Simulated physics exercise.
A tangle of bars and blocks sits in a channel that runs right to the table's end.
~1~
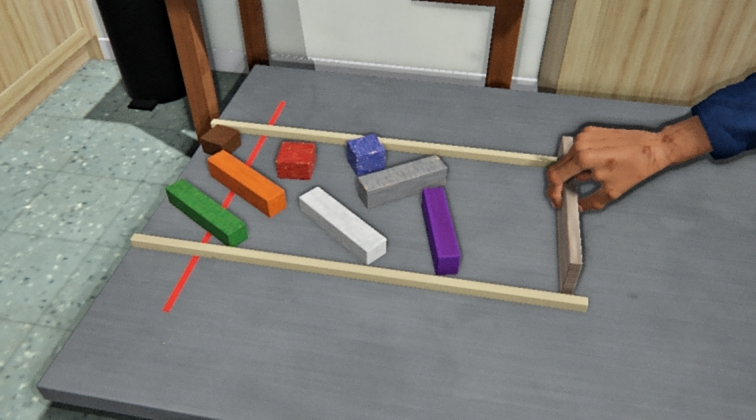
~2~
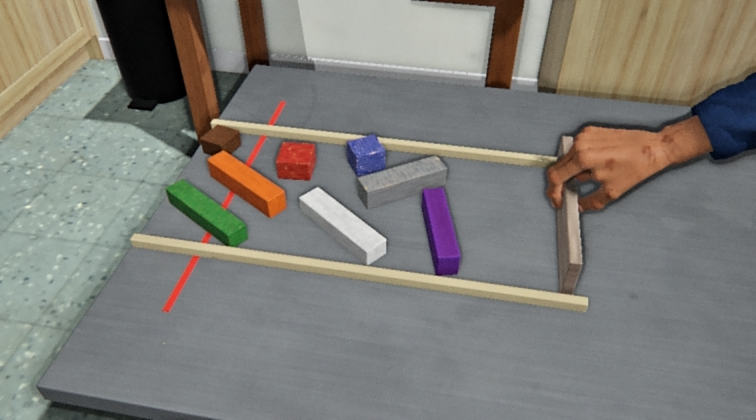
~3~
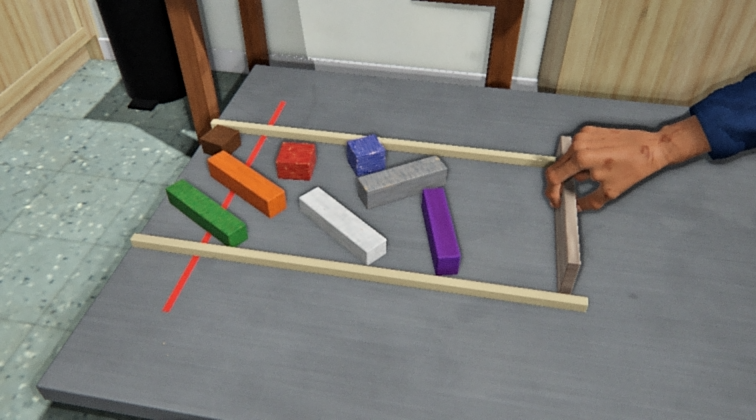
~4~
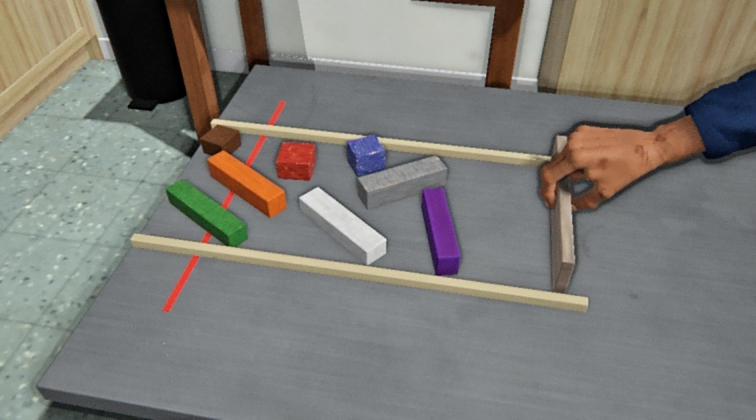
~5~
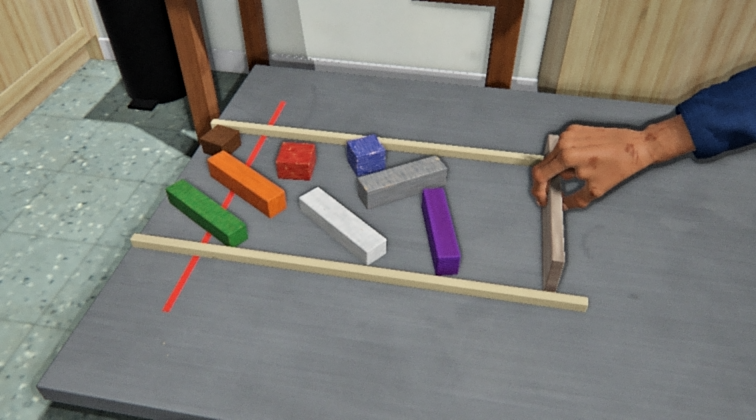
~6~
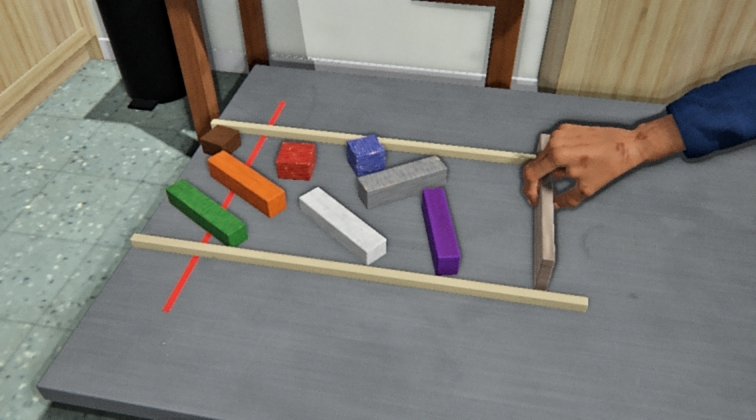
At first, a hand holds an upright board at the right end of a channel between two pale strips, with colourful bars and blocks scattered near a red line on a grey table. Then the hand slides the board slightly left, while the bars and blocks stay still.
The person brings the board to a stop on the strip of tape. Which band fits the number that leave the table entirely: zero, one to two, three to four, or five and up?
The band is three to four.
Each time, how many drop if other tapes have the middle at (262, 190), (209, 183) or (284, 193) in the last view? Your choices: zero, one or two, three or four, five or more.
Taking the three tapes one at a time, the answers are just one or two, then at least five, then not one.
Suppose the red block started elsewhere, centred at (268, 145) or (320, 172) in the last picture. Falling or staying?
Trial 1: Stays aboard; trial 2: Stays aboard.
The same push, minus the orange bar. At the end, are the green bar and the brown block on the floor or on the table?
Result - green bar: Gone; brown block: Gone.
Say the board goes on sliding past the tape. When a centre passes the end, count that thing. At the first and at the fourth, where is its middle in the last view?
Pixels in order: Roughly (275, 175), roughly (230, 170).
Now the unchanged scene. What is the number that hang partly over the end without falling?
Overhang count: 2.
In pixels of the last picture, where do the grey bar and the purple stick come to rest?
(212, 165) and (211, 200), roughly.
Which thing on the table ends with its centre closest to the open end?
The white bar is it.
Soon after, none off yet; brown block at rest near (221, 142); green bar at rest near (206, 213); orange bar at rest near (246, 183).
In the end, the number that fall off is three or four; gone, orange bar, green bar and brown block.
